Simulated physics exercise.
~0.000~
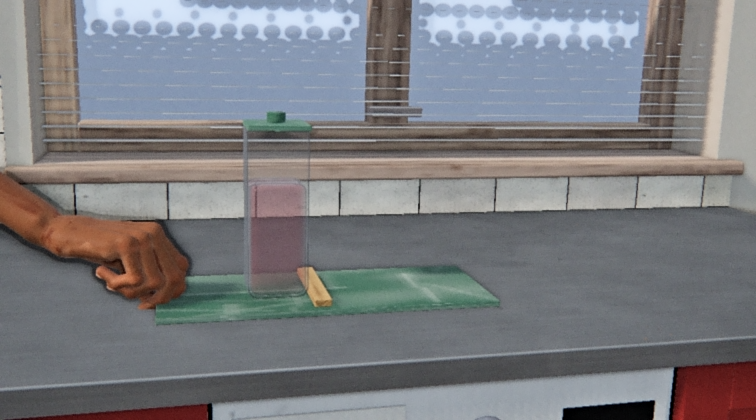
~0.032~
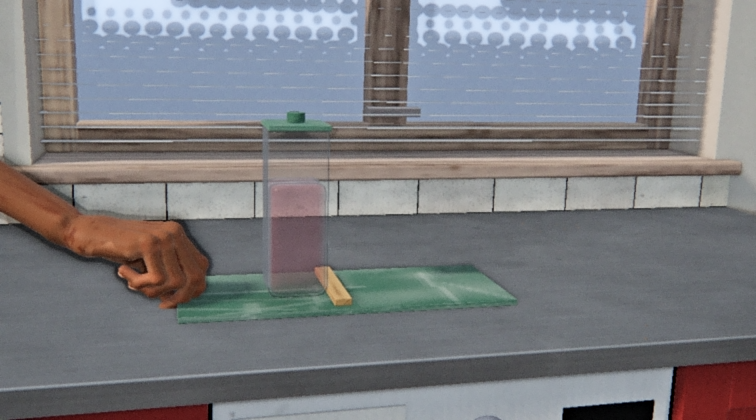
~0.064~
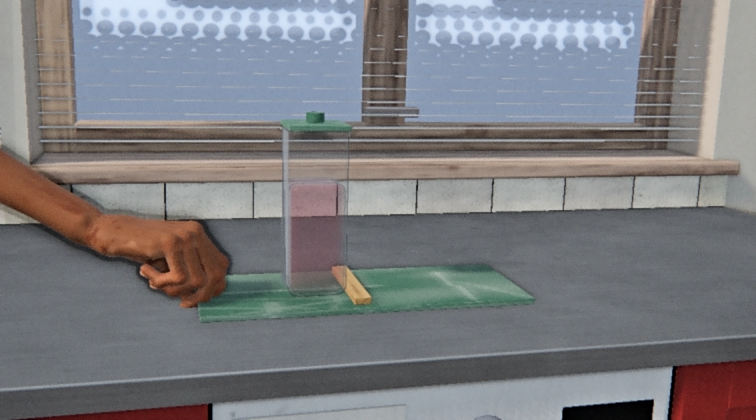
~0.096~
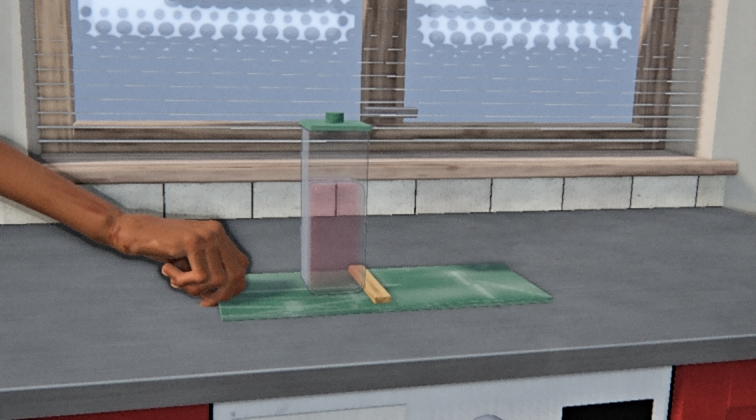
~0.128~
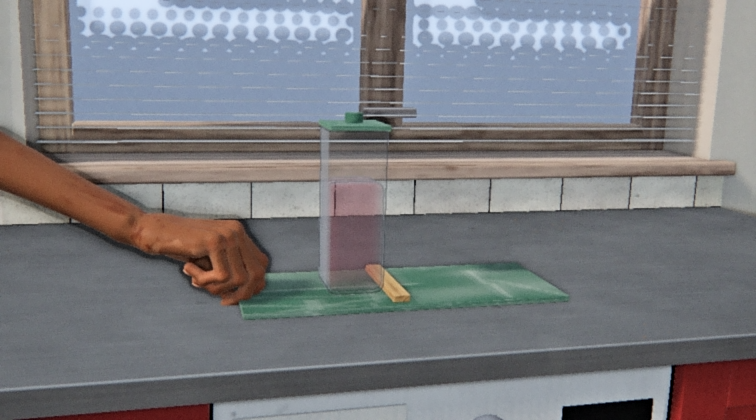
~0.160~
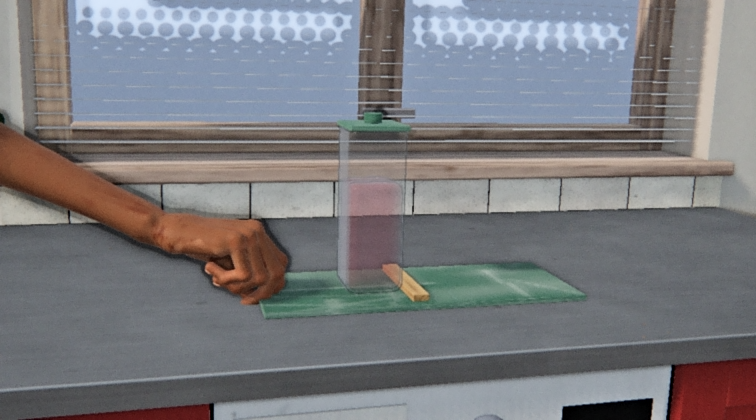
At first, a hand grips the left end of a green board on a grey counter, where a clear, green-capped canister holding pinkish contents stands behind a small wooden strip. The hand then slides the board a short way steadily to the right, and the canister rides along upright.
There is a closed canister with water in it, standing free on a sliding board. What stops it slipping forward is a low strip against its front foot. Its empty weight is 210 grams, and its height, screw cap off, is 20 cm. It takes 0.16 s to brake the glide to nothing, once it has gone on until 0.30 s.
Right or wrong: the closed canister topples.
Wrong.
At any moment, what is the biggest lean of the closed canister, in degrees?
It tops out at some 11°, I'd say.
By 0.46 s the board moves at 0.00 m/s; the closed canister leans 7°.
By 0.58 s the closed canister leans 10°.
By 0.74 s the closed canister stands where it began.
By 0.96 s the closed canister stands where it began.
At rest the closed canister stands where it began.
